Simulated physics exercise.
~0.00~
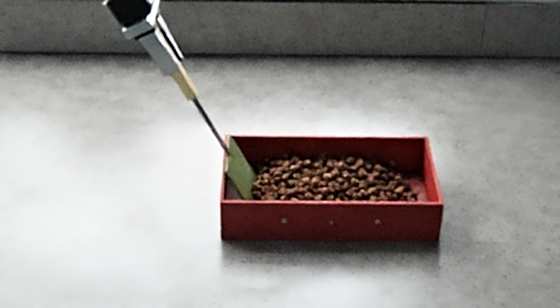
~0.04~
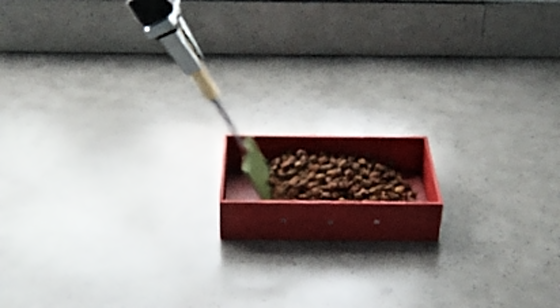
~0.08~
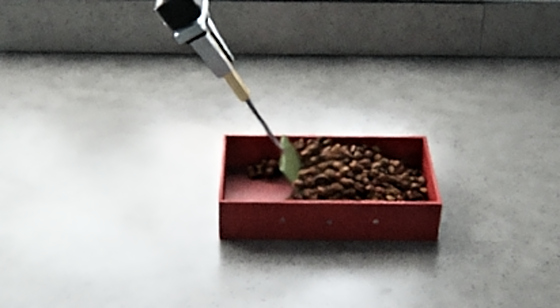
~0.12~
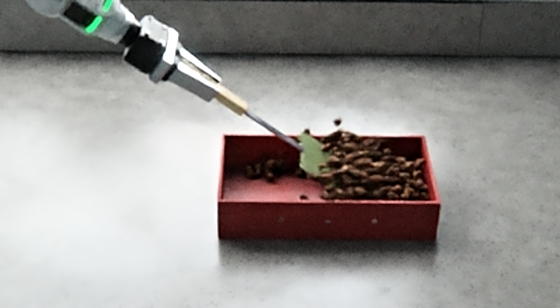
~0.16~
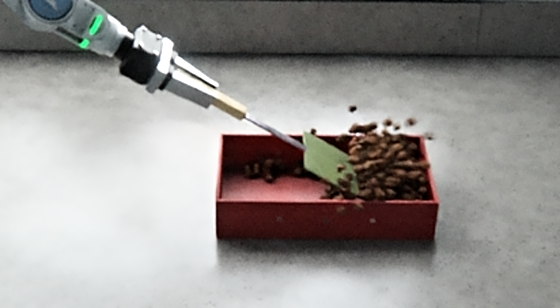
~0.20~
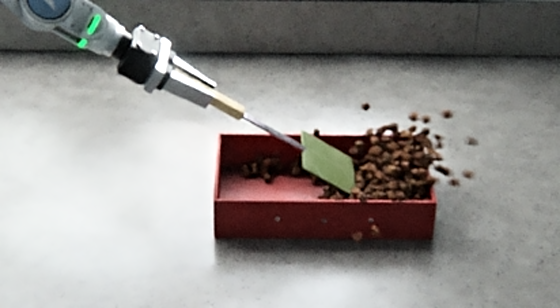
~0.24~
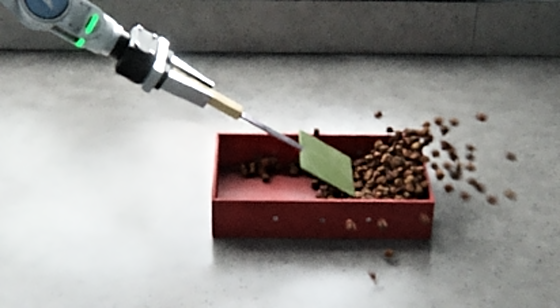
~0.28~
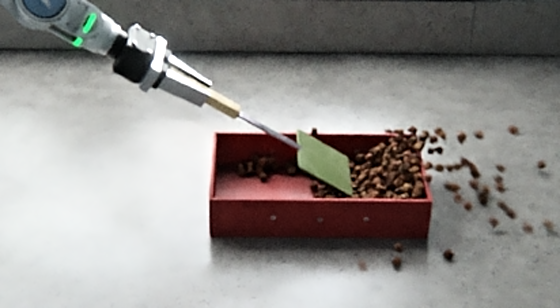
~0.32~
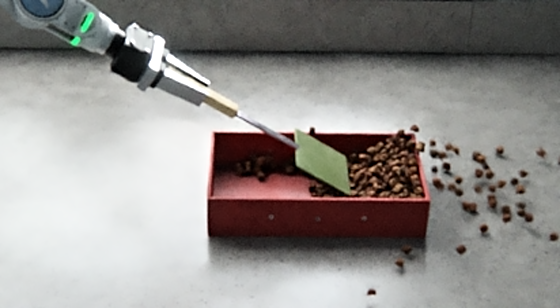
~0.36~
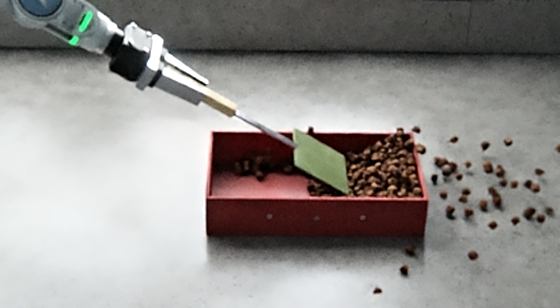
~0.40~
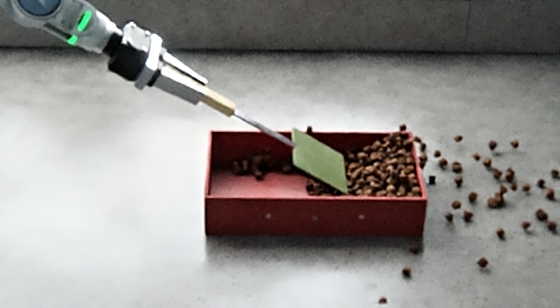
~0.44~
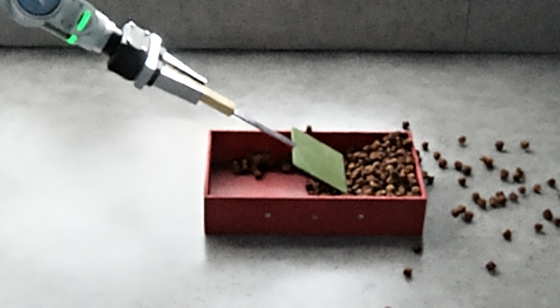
On a grey concrete-like surface, a robot arm holds a green paddle at the left end of a red trough partly filled with brown pellets. The paddle sweeps right through the pellets, pushing them into a steeper heap and leaving a few behind. Near the middle it tilts flatter and stops, while the heap surges and pellets fly over the right end and a few over the front. They scatter and roll across the surface. At the end the paddle rests still against the heap, with most pellets in the trough and dozens lying outside, mostly to the right.
